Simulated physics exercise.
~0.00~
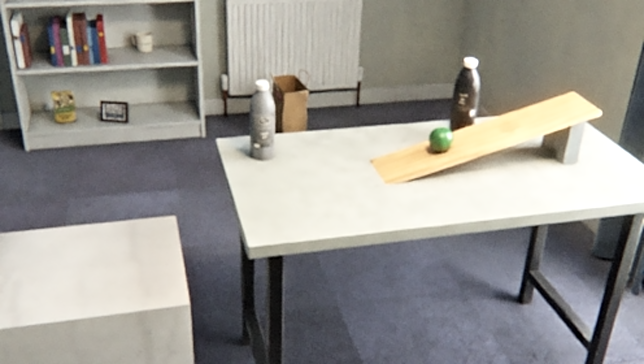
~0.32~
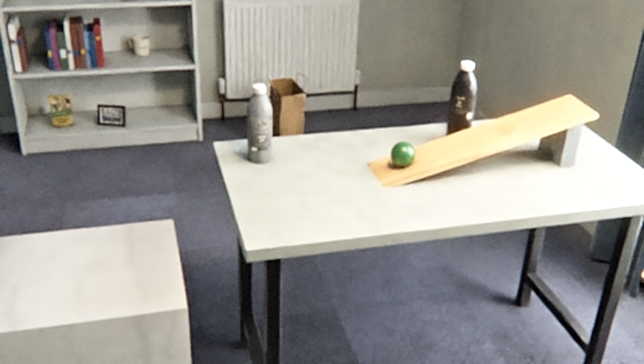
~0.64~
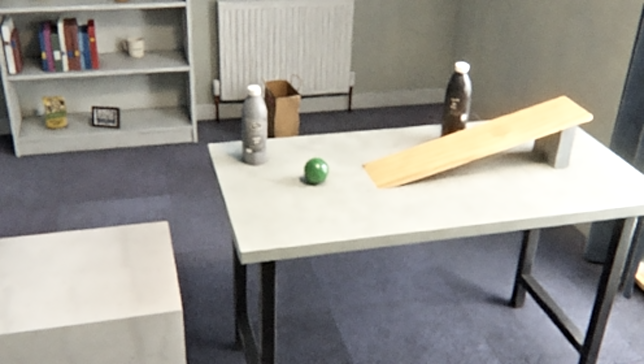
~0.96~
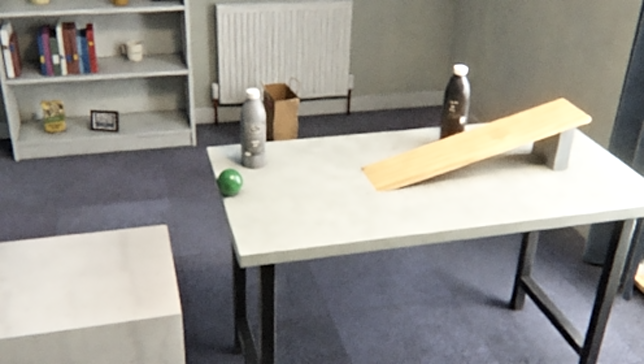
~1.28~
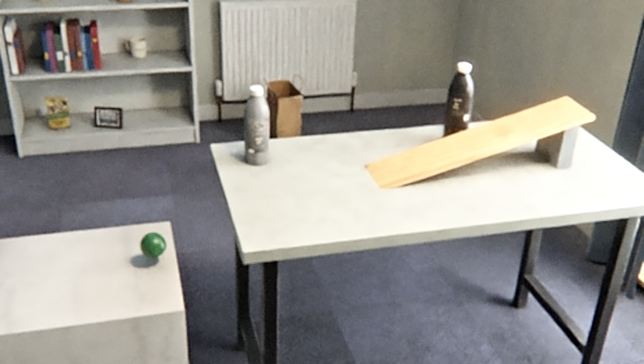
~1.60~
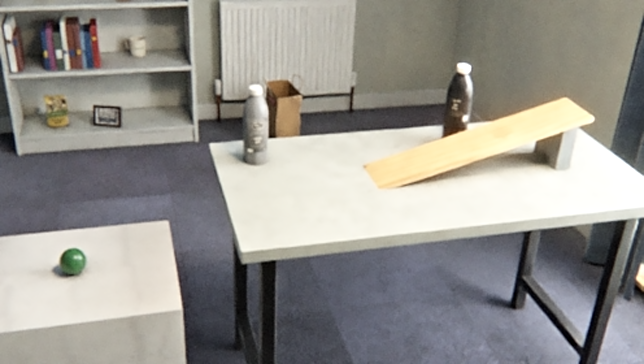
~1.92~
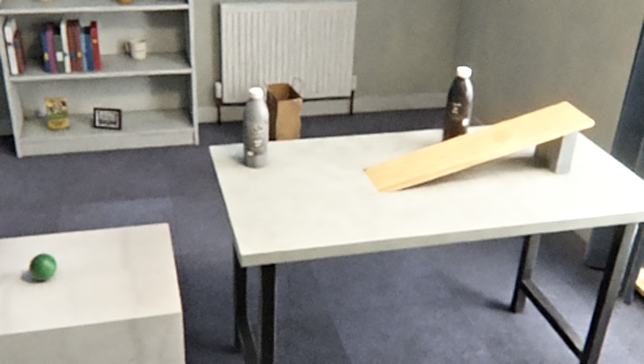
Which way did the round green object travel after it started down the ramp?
It travelled to the left, across the table and then over the top of the lower cabinet.
